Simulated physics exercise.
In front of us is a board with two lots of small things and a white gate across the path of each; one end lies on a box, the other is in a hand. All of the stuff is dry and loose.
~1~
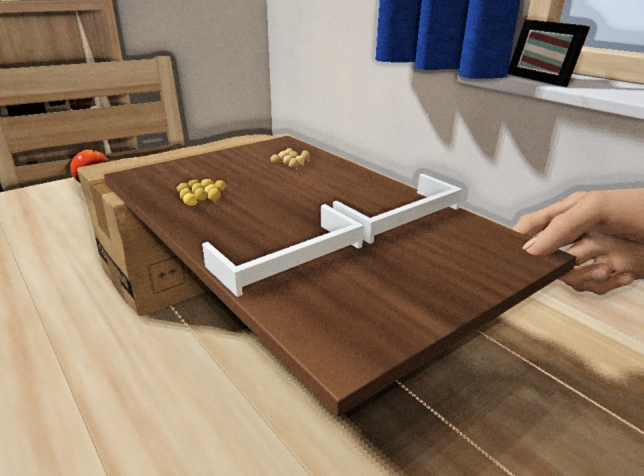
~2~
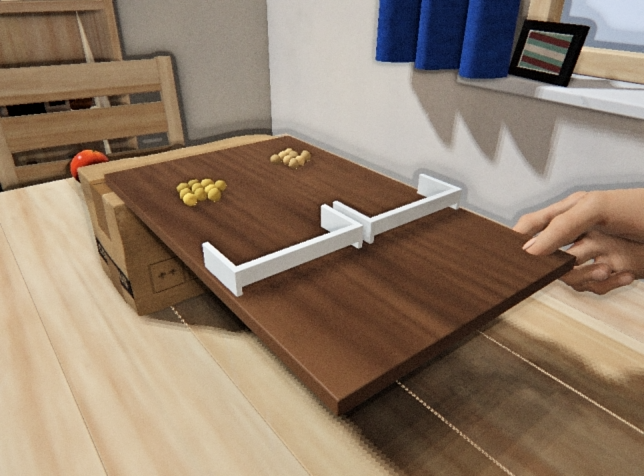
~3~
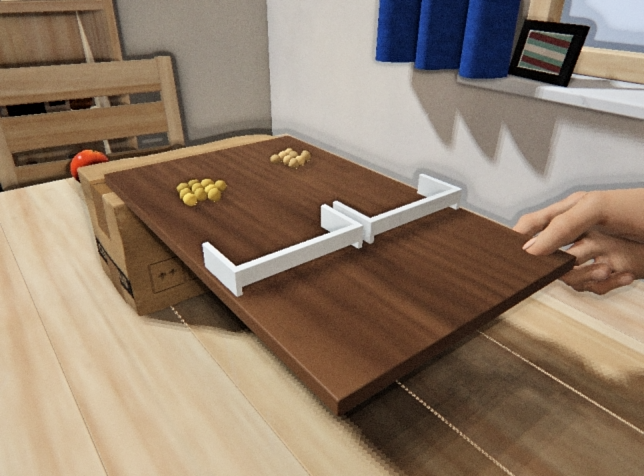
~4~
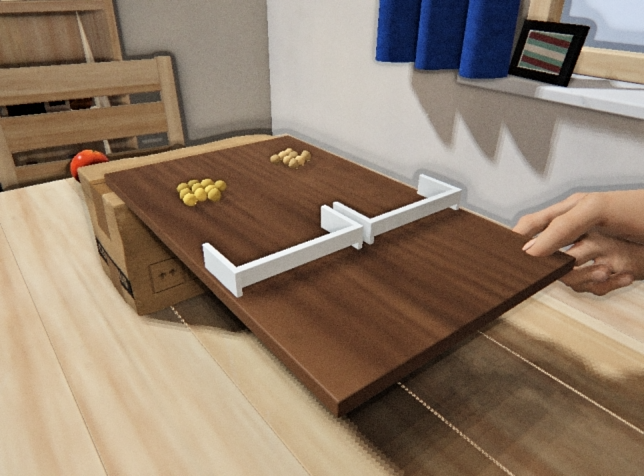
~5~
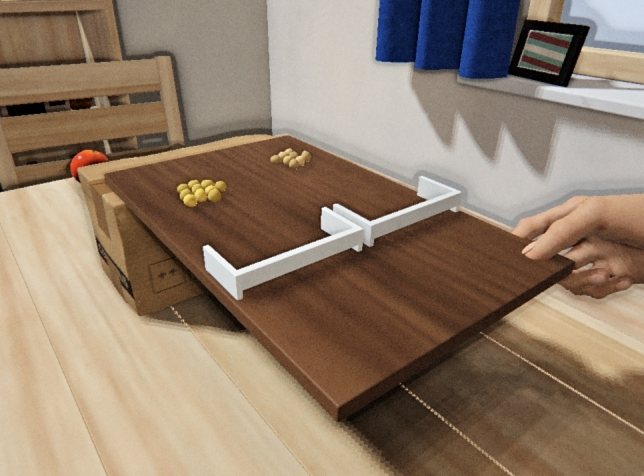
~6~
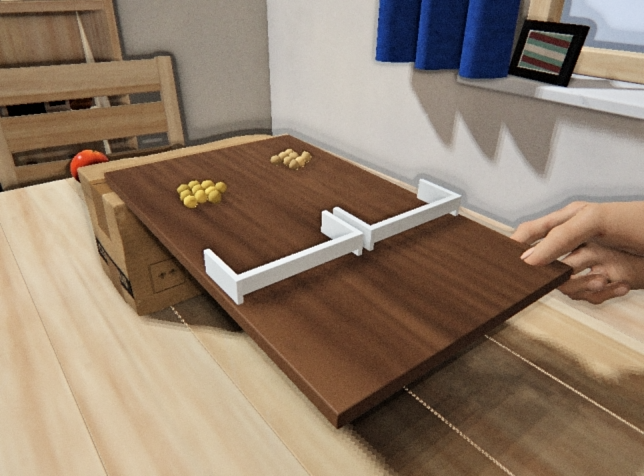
The footage shows a dark wooden board with two clusters of small yellowish and tan balls and white gates across it, one end resting on a box, while a hand at right lowers the other end very slightly.
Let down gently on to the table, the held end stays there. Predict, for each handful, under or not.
In order: The front handful is going to get hung up. The back handful is going to get hung up.
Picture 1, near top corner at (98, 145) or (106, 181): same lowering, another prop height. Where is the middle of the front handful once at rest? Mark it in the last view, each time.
(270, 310), then (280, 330).
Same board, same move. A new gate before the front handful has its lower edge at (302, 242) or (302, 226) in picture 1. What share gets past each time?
Around 100 per cent the first time, around 100 per cent the second.
Then, 0.47 s past the last view, board sloping at 11°; front handful where it was; back handful where it was.
Then, 0.97 s past the last view, board sloping at 22°; front handful has reached its gate; back handful has reached its gate.
Then, 1.57 s past the last view, board resting at 25°; front handful has reached its gate; back handful has reached its gate.
Finally, board resting at 25°; front handful gathered behind its gate; back handful gathered behind its gate.
